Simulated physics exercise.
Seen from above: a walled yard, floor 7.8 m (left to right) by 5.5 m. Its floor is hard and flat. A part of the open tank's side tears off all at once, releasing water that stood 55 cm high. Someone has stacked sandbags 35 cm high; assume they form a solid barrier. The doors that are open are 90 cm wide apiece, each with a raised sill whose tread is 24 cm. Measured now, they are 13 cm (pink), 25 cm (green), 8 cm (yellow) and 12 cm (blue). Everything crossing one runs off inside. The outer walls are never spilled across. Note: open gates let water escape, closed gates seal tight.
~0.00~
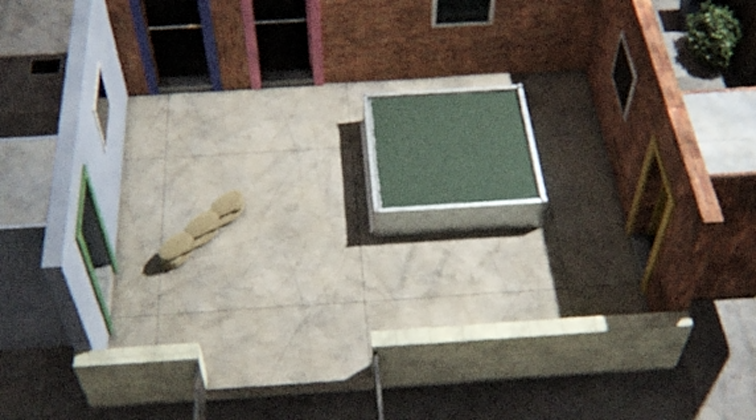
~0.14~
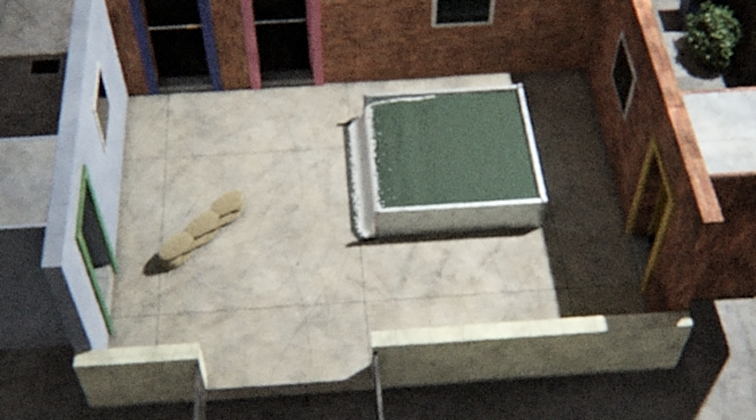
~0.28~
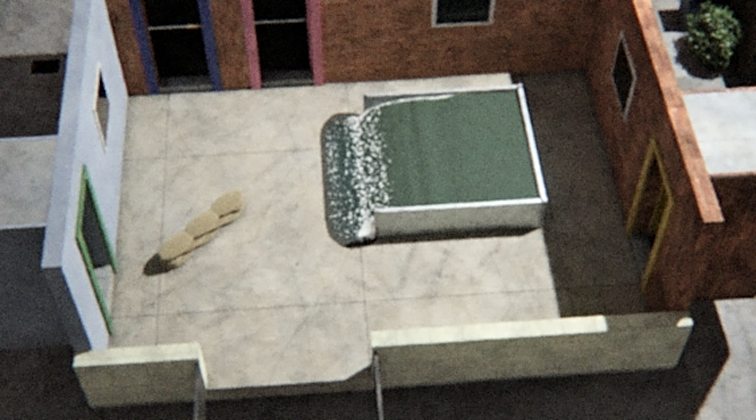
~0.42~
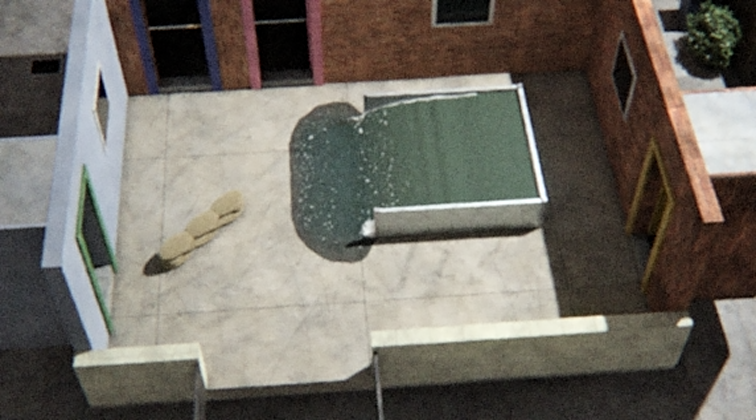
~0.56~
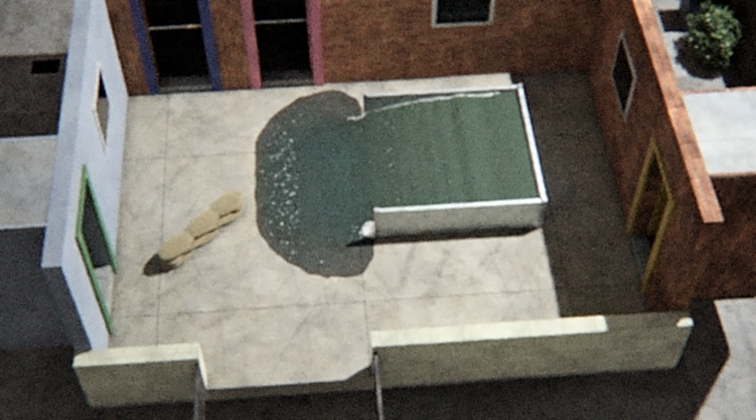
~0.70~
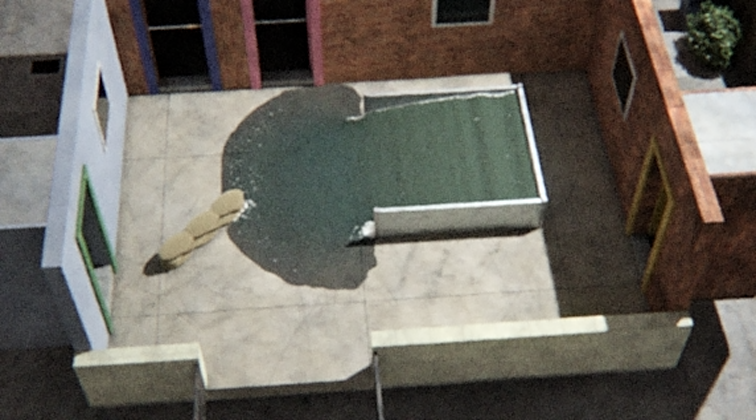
In a walled yard, water bursts from an open tank's left side and spreads left to some sandbags.
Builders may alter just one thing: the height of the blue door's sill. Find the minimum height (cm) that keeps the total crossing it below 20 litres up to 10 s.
The minimum is roughly 24 cm.
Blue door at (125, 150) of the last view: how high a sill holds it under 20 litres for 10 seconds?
27 cm.
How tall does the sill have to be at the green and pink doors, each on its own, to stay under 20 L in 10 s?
About 18 cm at green and 9.0 cm at pink.
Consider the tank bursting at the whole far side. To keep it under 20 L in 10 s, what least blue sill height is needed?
If so: Around 7.5 cm.
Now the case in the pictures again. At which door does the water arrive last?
That would be the yellow door.
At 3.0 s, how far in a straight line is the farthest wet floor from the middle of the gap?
Roughly 5.2 metres.
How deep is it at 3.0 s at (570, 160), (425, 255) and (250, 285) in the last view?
The three readings, in order, are 0, 0 and 6 cm.
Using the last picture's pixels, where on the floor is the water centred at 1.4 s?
Around (385, 174).
After 1.4 s water covers 35 % of the floor, deepest (30 cm) near (248, 209); it has not reached the blue door.
After 3.0 s water covers 50 % of the floor, deepest (36 cm) near (124, 155); 26 cm at the blue door, 16 litres in over its 12 cm sill.
After 10.0 s water covers 95 % of the floor, deepest (13 cm) near (631, 345); 8 cm at the blue door, 125 litres in over its 12 cm sill.
At the blue door as built, the water arrived by 1.5 s and peaked near 29 cm at 3.4 s.
With a sill of 19 cm, 47 litres would have come in within the 10 s; with 26 cm, 12 litres. So under 20 litres takes about 24 cm.
